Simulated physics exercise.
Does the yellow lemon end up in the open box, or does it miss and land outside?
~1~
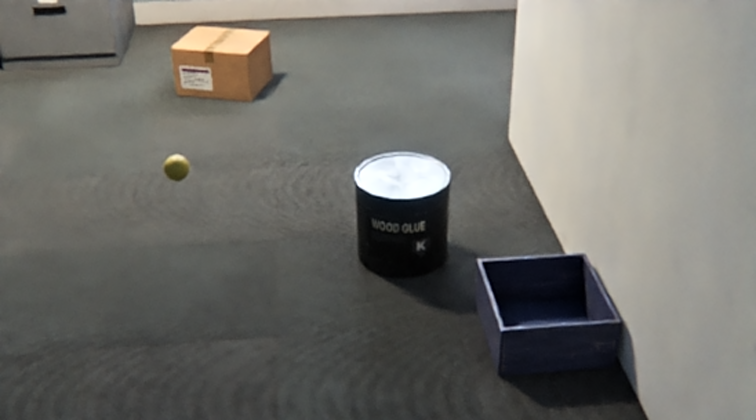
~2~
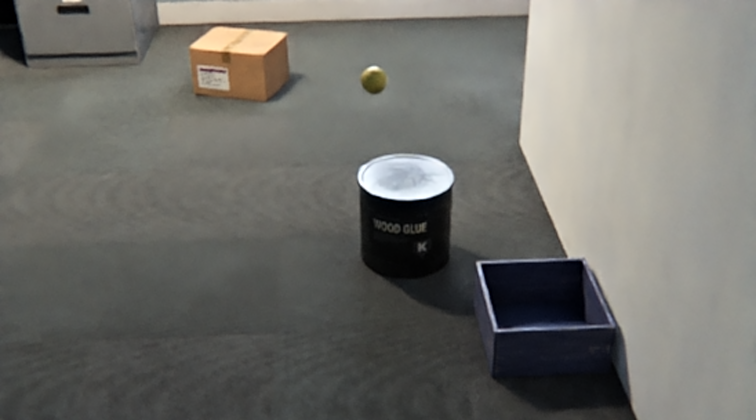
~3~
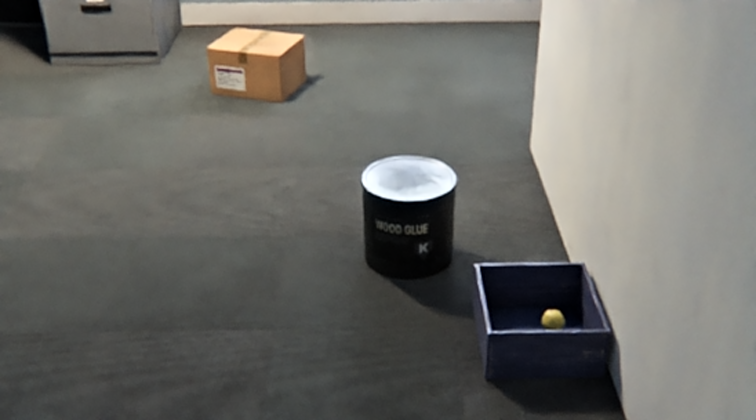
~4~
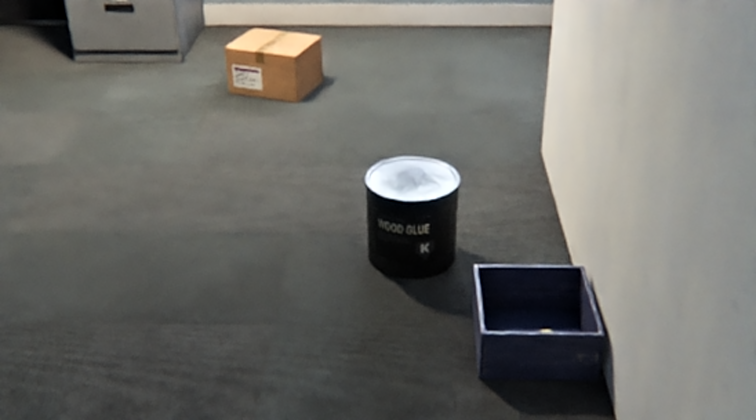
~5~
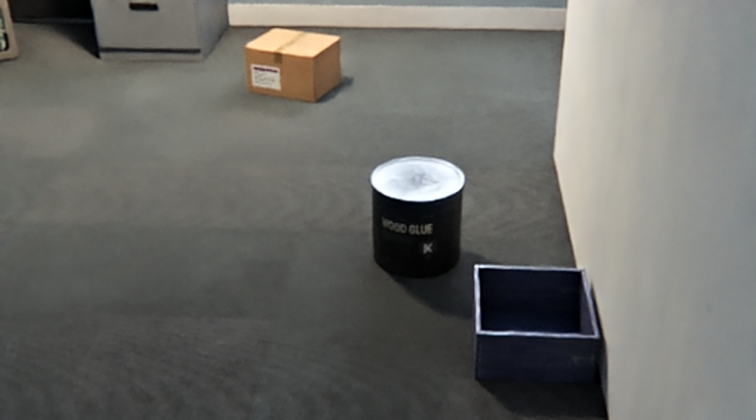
The yellow lemon ends up in the box. It comes down inside the walls and does not come back out.
